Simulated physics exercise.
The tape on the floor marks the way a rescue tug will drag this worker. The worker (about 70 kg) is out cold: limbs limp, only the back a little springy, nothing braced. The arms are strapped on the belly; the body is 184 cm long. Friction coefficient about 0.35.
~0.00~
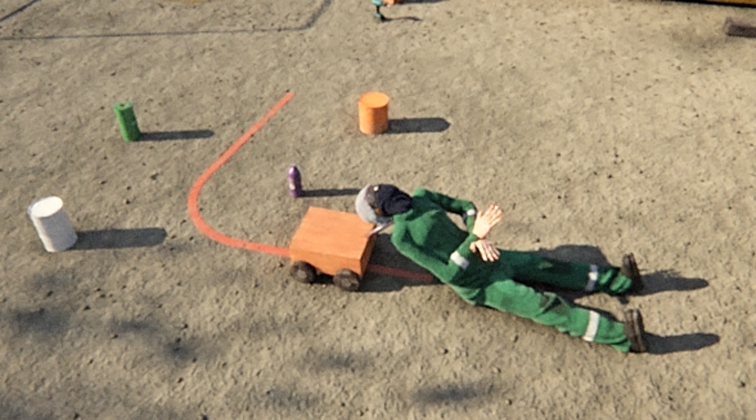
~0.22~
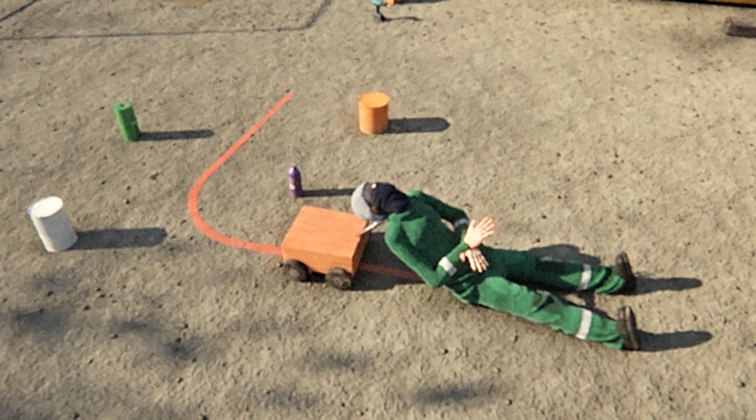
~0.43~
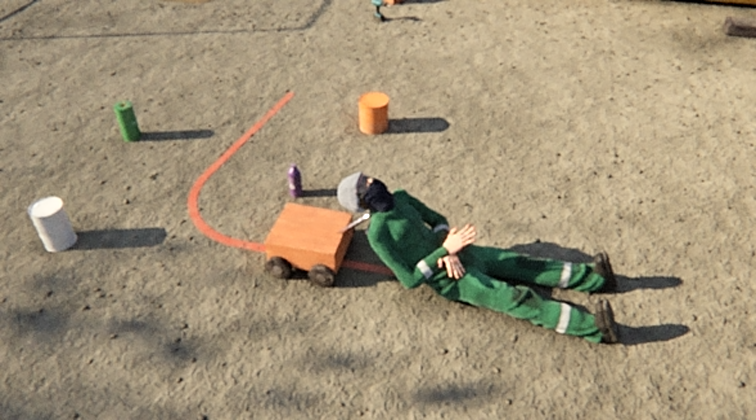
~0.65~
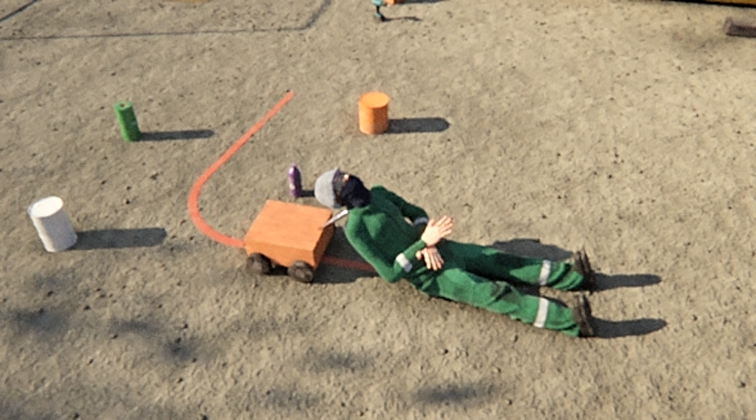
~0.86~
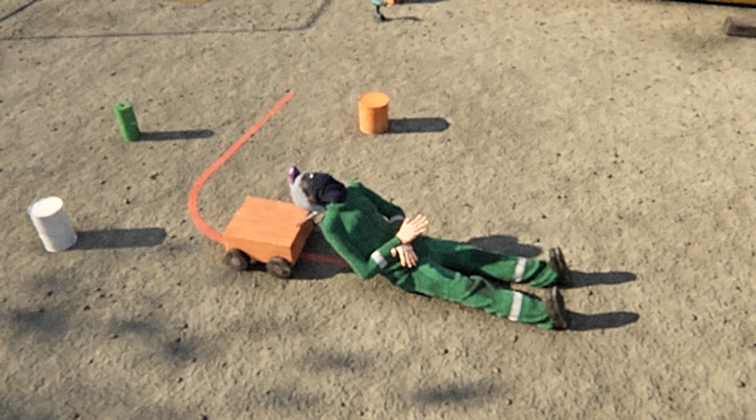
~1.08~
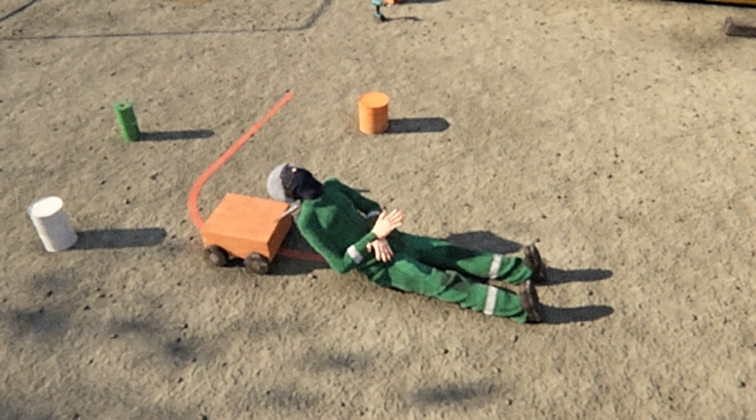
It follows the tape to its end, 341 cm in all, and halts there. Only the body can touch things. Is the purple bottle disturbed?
In the end the purple bottle keeps still.
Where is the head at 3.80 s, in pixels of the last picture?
Near (233, 77).
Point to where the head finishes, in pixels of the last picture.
At about (293, 29).
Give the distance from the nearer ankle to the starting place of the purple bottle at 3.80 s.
About 50 cm.
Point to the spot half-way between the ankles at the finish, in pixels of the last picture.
Near (241, 175).
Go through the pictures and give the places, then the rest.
The first frame shows purple bottle (295, 180), white bin (53, 224), orange bucket (374, 114), end of the tape (290, 95).
The second frame shows purple bottle (295, 180), white bin (53, 224), orange bucket (374, 114); 5 cm covered.
The third frame shows purple bottle (295, 180), white bin (53, 224), orange bucket (374, 114); 16 cm covered.
The fourth frame shows purple bottle (295, 180), white bin (53, 224), orange bucket (374, 114); 29 cm covered.
The fifth frame shows purple bottle (295, 180), white bin (53, 224), orange bucket (374, 114); 44 cm covered.
The sixth frame shows white bin (53, 224), orange bucket (374, 114), end of the tape (290, 95); 58 cm covered.
After 2.30 s the purple bottle is where it stood, near (295, 180) in the last picture's view; the white bin where it stood; the nearer ankle is 98 cm from that spot.
After 3.00 s the purple bottle is where it stood, near (295, 180) in the last picture's view; the white bin where it stood; the nearer ankle is 70 cm from that spot.
After 3.80 s the purple bottle is where it stood, near (295, 180) in the last picture's view; the nearer ankle is 49 cm from that spot.
After 4.50 s the purple bottle is where it stood, near (295, 180) in the last picture's view; the nearer ankle is 30 cm from that spot.
By 5.4 s, purple bottle stays put; white bin stays put; green post stays put; orange bucket stays put.
